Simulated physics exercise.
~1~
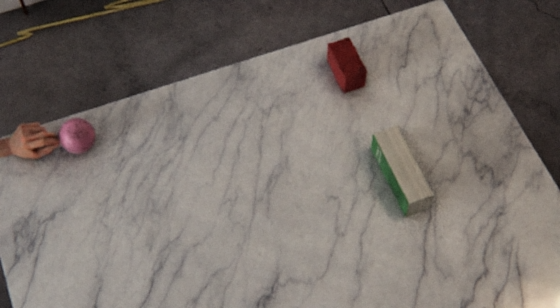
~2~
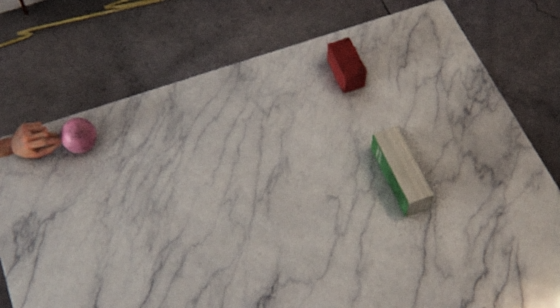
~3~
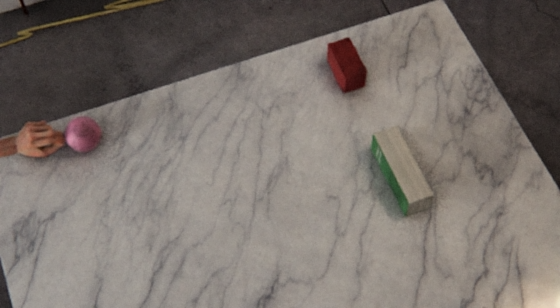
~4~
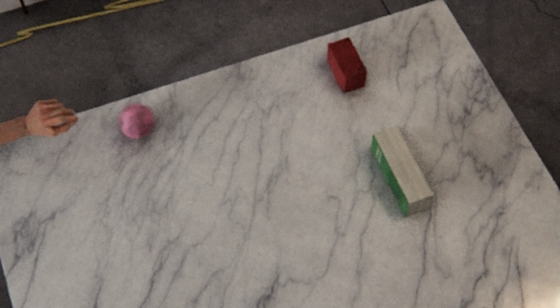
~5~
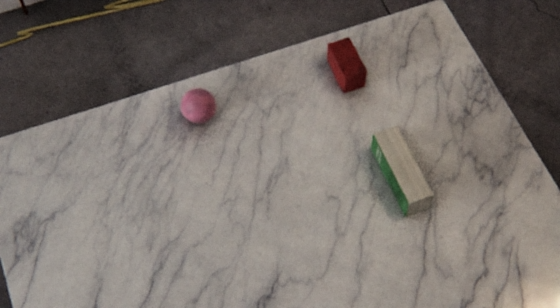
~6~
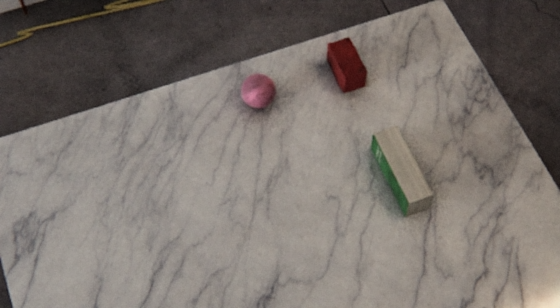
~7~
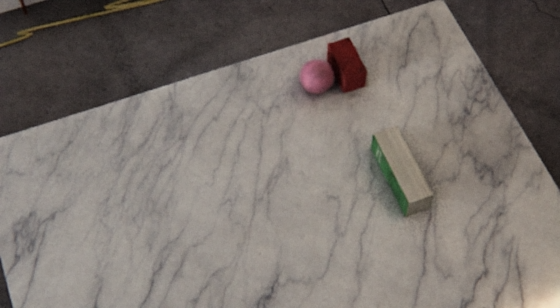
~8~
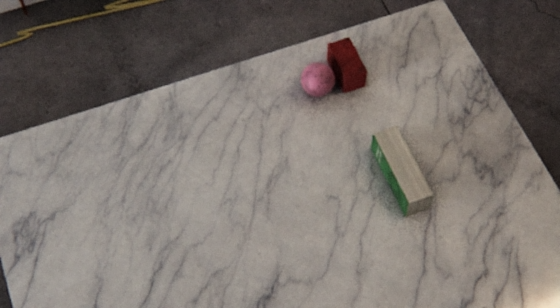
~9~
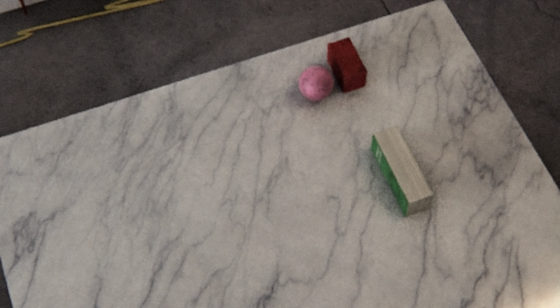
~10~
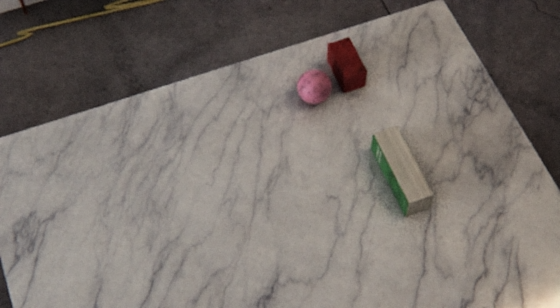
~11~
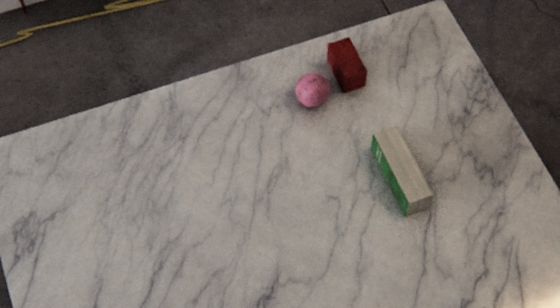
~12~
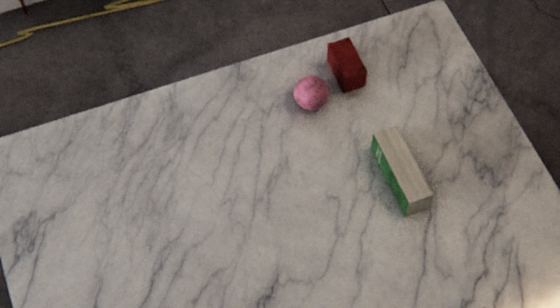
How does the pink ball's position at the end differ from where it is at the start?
At the start the pink ball is by the hand near the left edge of the marble surface. At the end it is far to the right, just to the lower left of the red brick.
